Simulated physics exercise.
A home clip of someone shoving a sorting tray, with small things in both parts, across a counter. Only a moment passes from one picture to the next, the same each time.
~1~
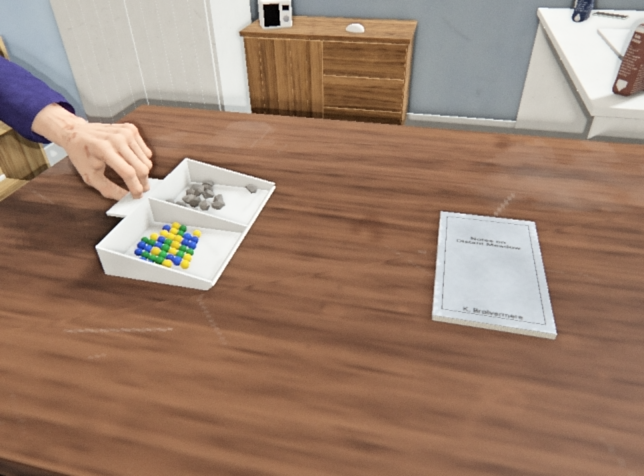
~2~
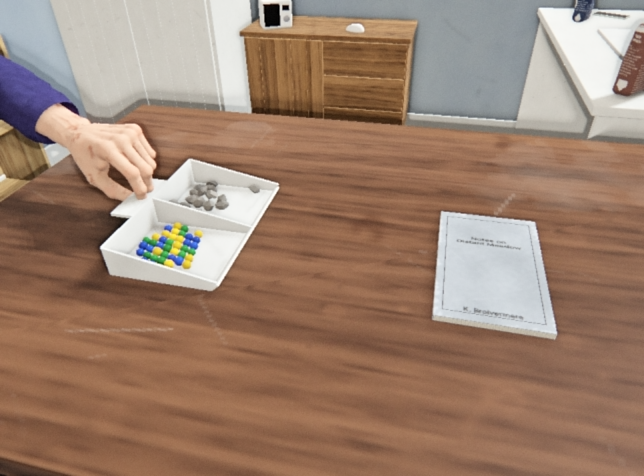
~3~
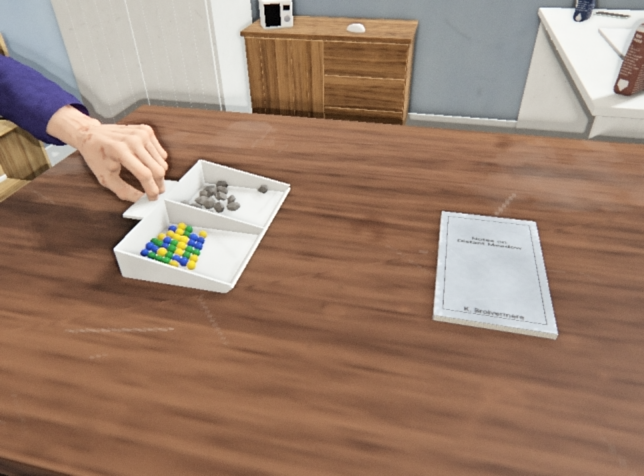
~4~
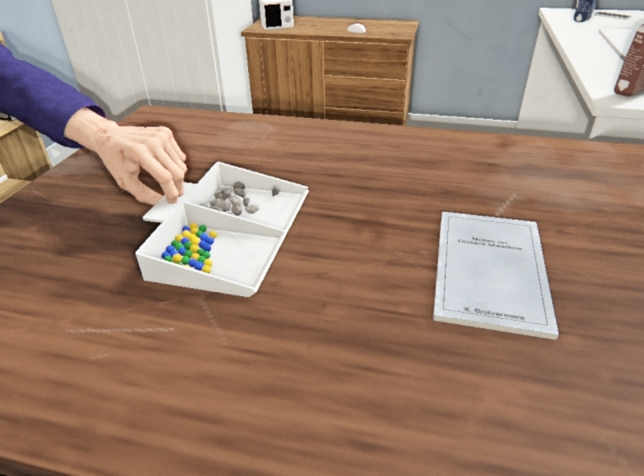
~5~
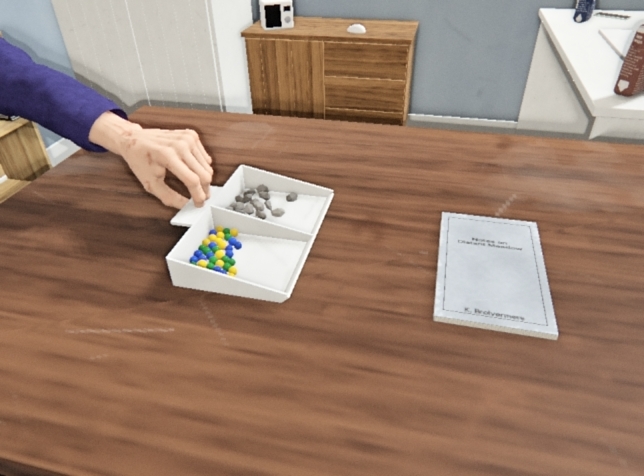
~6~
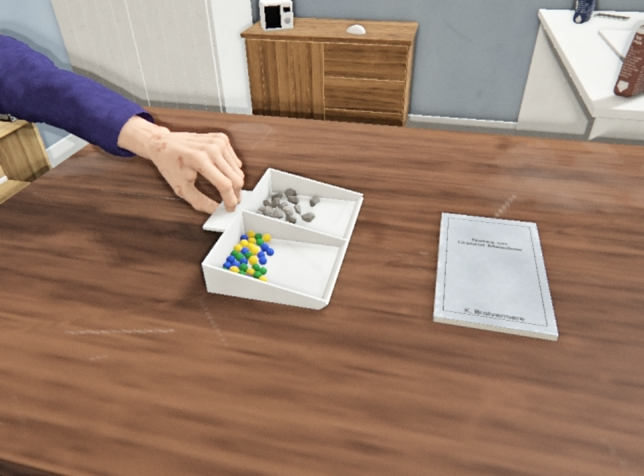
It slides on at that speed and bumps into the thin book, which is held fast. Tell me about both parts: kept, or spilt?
Here the nearer handful partly spills out, and the farther handful is held by the rim.
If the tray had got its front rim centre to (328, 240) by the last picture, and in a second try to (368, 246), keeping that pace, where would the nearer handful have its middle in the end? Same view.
Around (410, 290) in the first try, (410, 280) in the second.
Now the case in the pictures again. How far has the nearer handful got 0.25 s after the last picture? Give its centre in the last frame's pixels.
Roughly at (406, 286).
Then, 0.07 s on from there, tray still sliding, front rim near (389, 248); nearer handful all inside; farther handful all inside.
Then, 0.25 s on from there, tray stopped at the thin book; nearer handful all inside, moved towards the front rim; farther handful all inside, moved towards the front rim.
Then, 0.46 s on from there, tray stopped at the thin book; nearer handful near a third out of the tray; farther handful all inside, moved towards the front rim.
In the end, tray stopped at the thin book; nearer handful near a third out of the tray; farther handful all inside, moved towards the front rim.
